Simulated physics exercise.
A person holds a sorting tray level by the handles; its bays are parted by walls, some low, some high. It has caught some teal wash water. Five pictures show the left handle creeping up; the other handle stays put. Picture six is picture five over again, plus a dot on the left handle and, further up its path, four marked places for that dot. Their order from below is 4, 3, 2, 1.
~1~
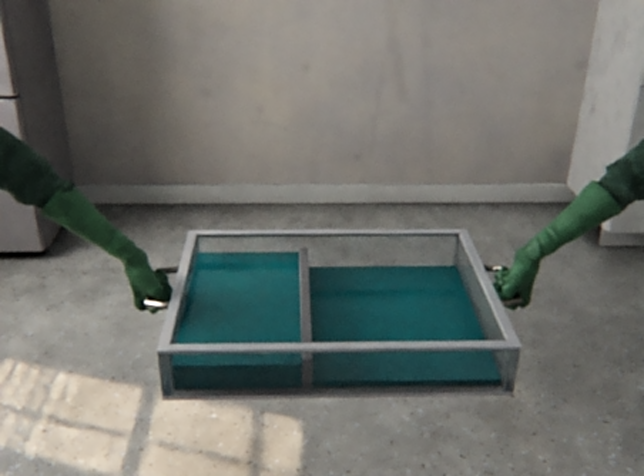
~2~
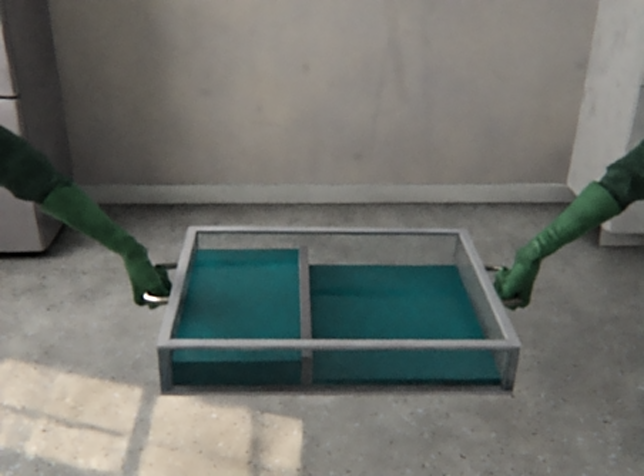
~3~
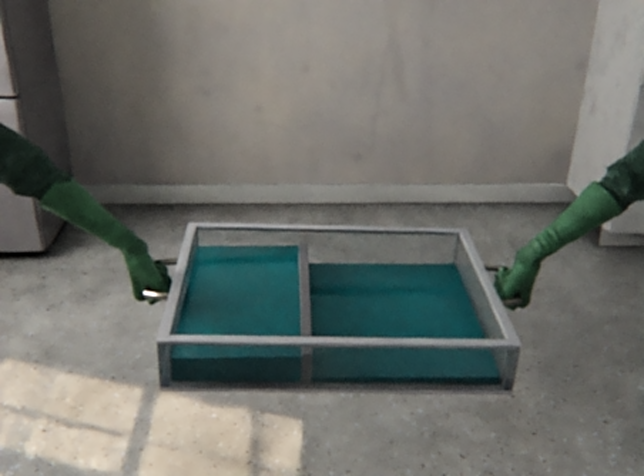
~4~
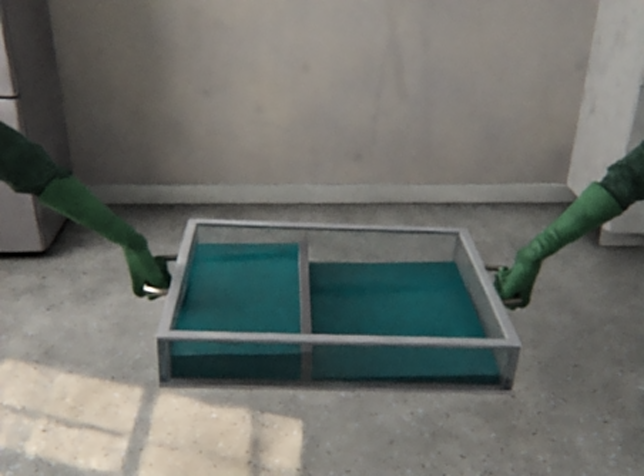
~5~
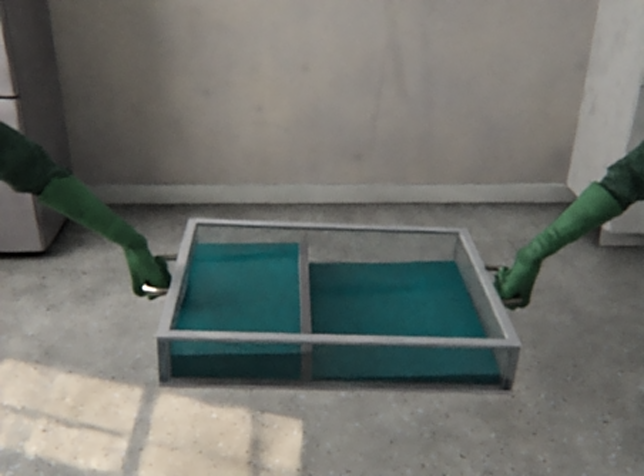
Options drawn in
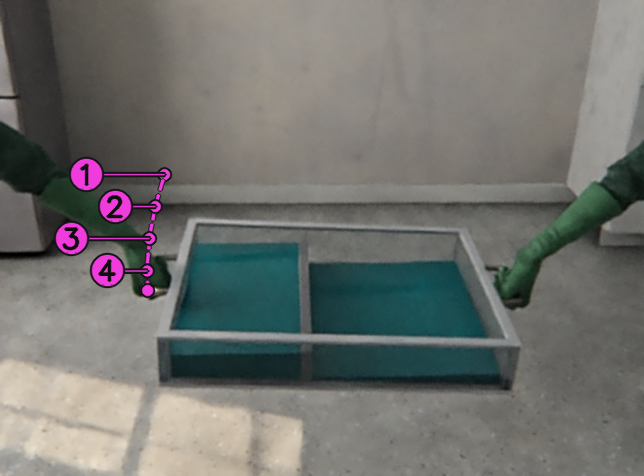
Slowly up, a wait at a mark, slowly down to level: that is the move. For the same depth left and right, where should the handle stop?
Best: 2.
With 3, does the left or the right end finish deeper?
The left end bay.
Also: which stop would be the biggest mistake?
Stop 4.
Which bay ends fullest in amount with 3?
The left bay.
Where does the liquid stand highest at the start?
The left bay.
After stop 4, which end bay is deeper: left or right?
The left end bay.
On the marked copy, 1 at (164, 174); 2 at (155, 206); 3 at (149, 238); 4 at (147, 270).
With 1, the right end bay stands much deeper than the other; nothing spills.
With 2, the two end bays stand about equally deep; nothing spills.
With 3, the left end bay stands much deeper than the other; nothing spills.
With 4, the left end bay stands much deeper than the other; nothing spills.
